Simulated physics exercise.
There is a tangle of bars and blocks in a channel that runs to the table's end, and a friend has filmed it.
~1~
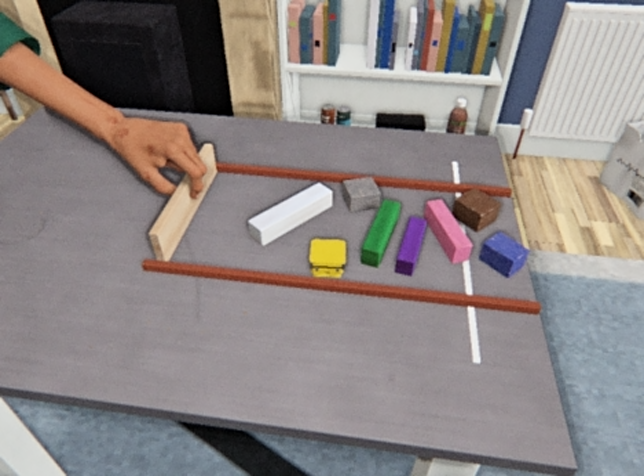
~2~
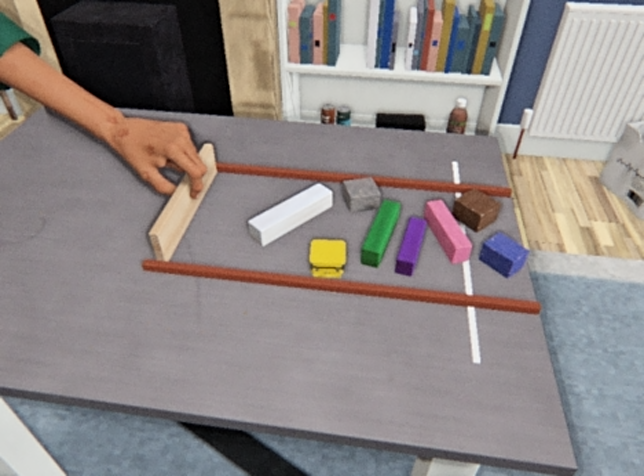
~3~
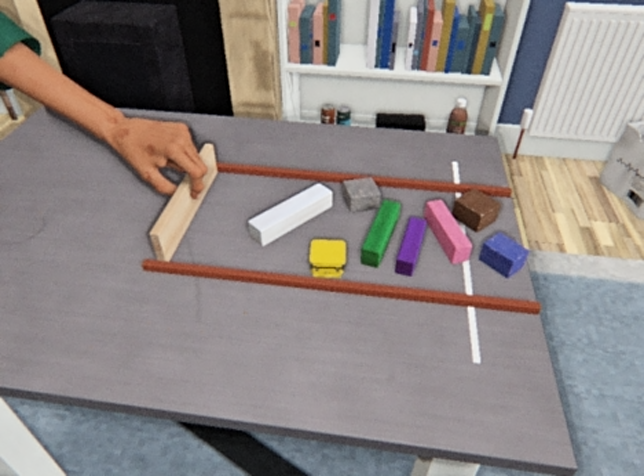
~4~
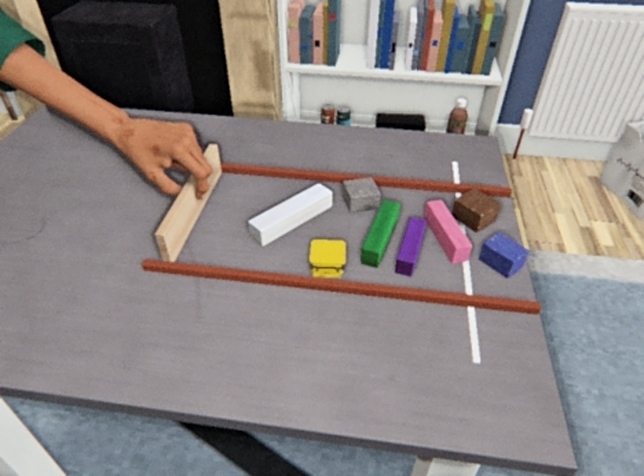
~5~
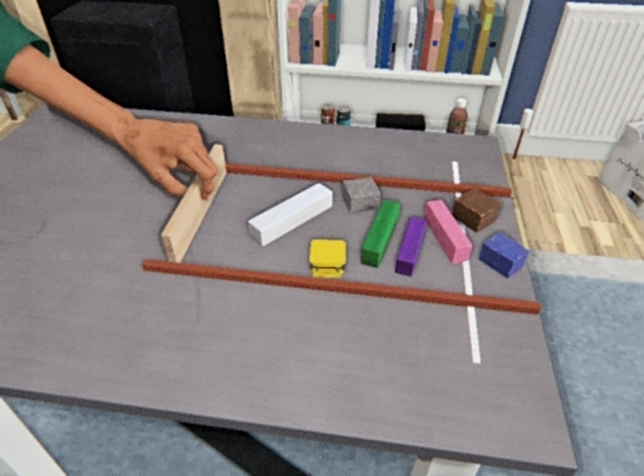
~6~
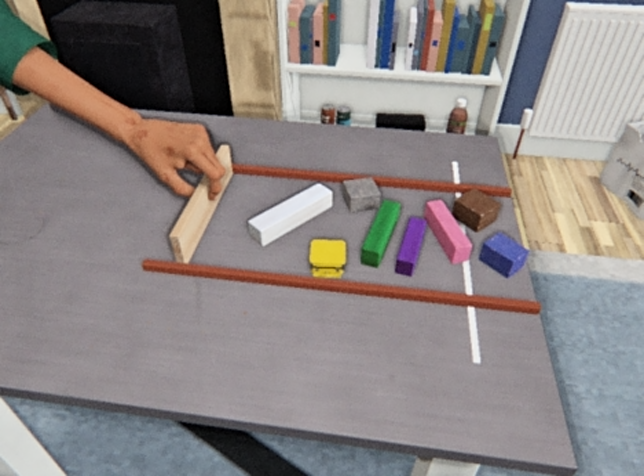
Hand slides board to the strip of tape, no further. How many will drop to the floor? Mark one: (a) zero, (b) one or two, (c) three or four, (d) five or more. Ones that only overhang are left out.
(c) three or four.
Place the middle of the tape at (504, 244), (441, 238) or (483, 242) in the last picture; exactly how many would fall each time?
6, 1, 4.
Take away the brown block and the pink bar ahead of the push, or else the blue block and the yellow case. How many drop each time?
Falls come to 1 the first time and 2 the other time.
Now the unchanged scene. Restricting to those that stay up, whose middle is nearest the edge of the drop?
The purple stick.
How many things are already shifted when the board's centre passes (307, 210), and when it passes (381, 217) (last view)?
Counts: 2, 6.
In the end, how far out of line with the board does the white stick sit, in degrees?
Out of line by around 0°.
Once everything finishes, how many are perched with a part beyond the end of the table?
The count is 1.
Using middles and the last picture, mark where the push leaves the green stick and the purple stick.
The green stick settles near (503, 245); as for the purple stick, near (525, 257).
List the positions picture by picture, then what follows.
Blue block (503, 255); brown block (476, 210); pink bar (446, 230); board (187, 199); tape (463, 240), in the first frame.
Brown block (476, 210); yellow case (328, 259), in the second frame.
Pink bar (446, 230); board (188, 199), in the third frame.
Blue block (503, 255); grey block (361, 195), in the fourth frame.
Brown block (476, 210); green stick (381, 233), in the fifth frame.
Blue block (503, 255); brown block (476, 210); pink bar (446, 230); board (205, 201); tape (463, 240), in the sixth frame.
Early on, none off yet; blue block at rest near (503, 255); brown block at rest near (476, 210); pink bar at rest near (446, 230).
Finally, the number that fall off is three or four; lost, pink bar, brown block and blue block.
